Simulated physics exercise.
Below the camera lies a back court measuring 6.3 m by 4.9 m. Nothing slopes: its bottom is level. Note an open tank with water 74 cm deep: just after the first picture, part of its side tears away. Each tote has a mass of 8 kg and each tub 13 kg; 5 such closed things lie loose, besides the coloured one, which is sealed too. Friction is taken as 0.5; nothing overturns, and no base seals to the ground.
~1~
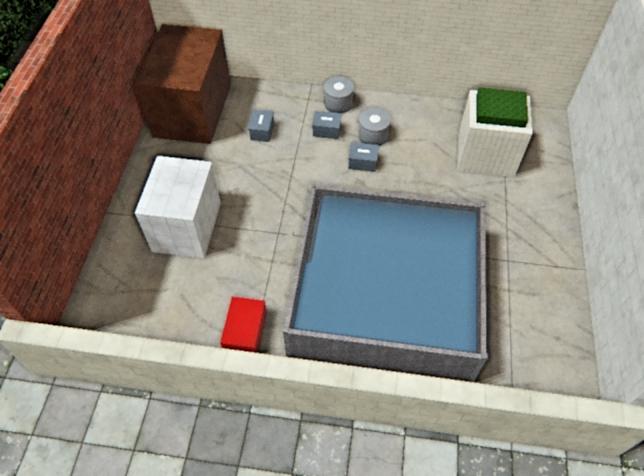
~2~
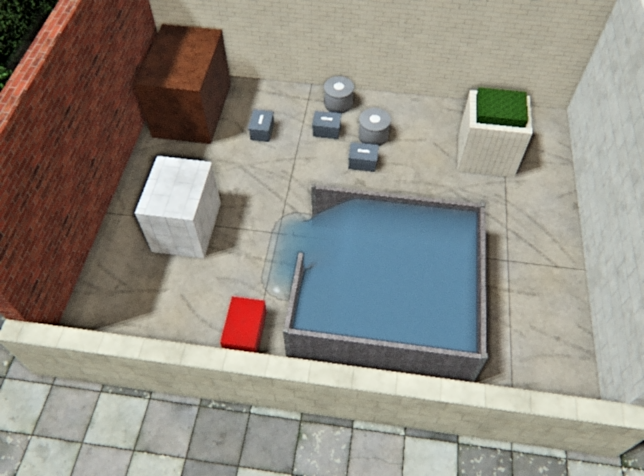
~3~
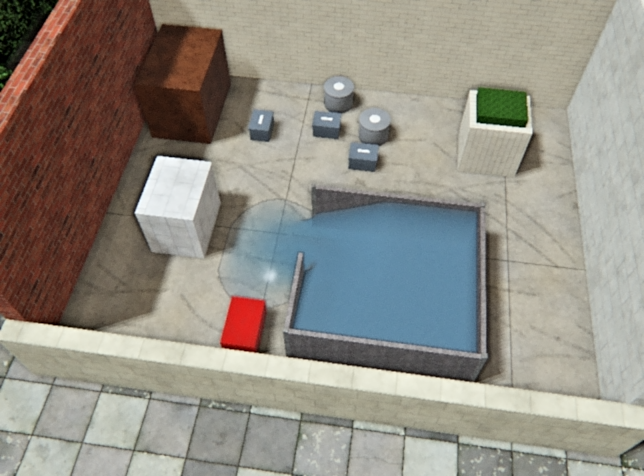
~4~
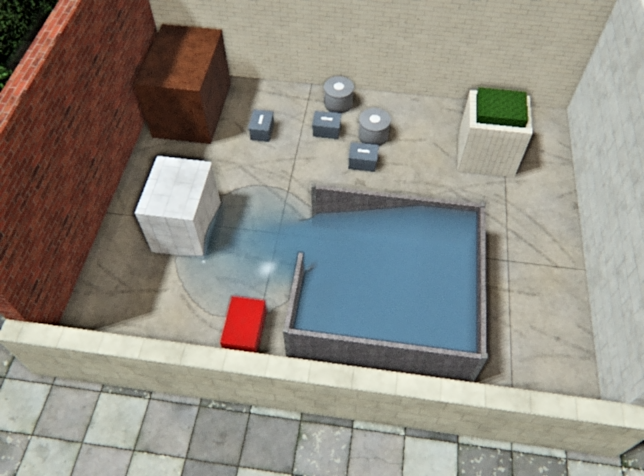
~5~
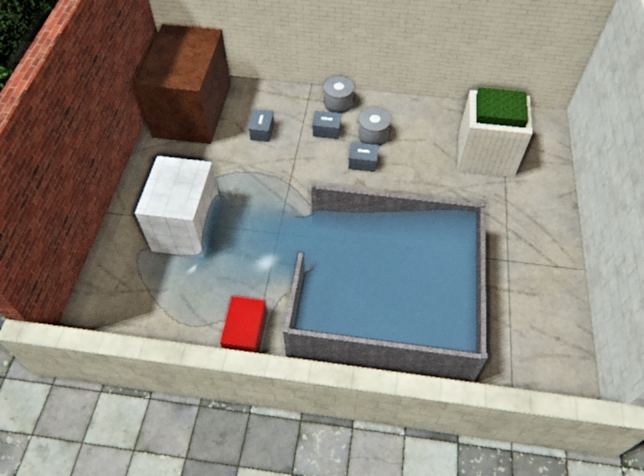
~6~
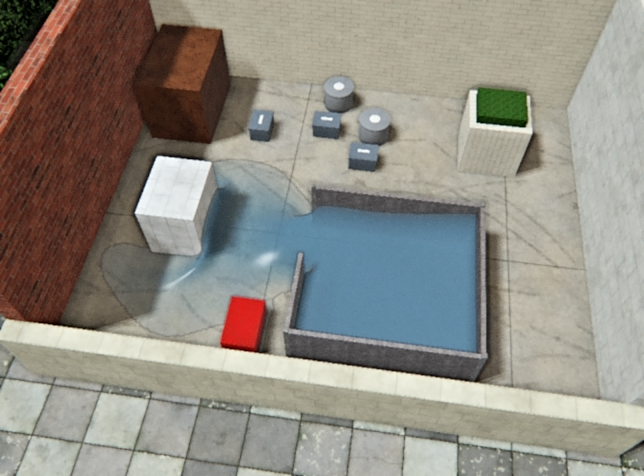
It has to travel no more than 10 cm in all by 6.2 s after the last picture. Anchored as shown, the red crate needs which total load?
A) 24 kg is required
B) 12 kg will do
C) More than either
C.
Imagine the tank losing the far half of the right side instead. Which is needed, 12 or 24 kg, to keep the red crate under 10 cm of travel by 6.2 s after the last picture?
Answer: The big one only.
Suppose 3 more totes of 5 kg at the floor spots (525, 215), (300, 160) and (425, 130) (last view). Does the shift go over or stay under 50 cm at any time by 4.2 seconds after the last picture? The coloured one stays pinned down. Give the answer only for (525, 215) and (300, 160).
In that order: Not as far, then not as far.
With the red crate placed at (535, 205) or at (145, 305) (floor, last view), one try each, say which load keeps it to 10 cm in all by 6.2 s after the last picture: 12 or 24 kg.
In turn: Just the heavier works; both fail.
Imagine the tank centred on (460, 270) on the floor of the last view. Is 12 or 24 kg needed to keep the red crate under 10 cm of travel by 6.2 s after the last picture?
In that case the answer is that both weights fall short.
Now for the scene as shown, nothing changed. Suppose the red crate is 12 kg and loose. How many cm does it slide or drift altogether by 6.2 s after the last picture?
Close to 200 centimetres all told.
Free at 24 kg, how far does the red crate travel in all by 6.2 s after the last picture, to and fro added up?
80 cm or so in all.
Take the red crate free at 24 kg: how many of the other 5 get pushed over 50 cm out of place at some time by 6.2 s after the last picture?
By my tally, 5.
Then, 0.6 s after the last picture the red crate would be 0 cm from its start with 12 kg and 0 cm from its start with 24 kg; 0 cm of water round it then.
Then, 2.3 s after the last picture the red crate would be 10 cm from its start with 12 kg and 0 cm from its start with 24 kg; 5 cm of water round it then.
Then, 4.2 s after the last picture the red crate would be 64 cm from its start with 12 kg and 26 cm from its start with 24 kg; 9 cm of water round it then.
Then, 6.2 s after the last picture the red crate would be 52 cm from its start with 12 kg and 44 cm from its start with 24 kg; 10 cm of water round it then.
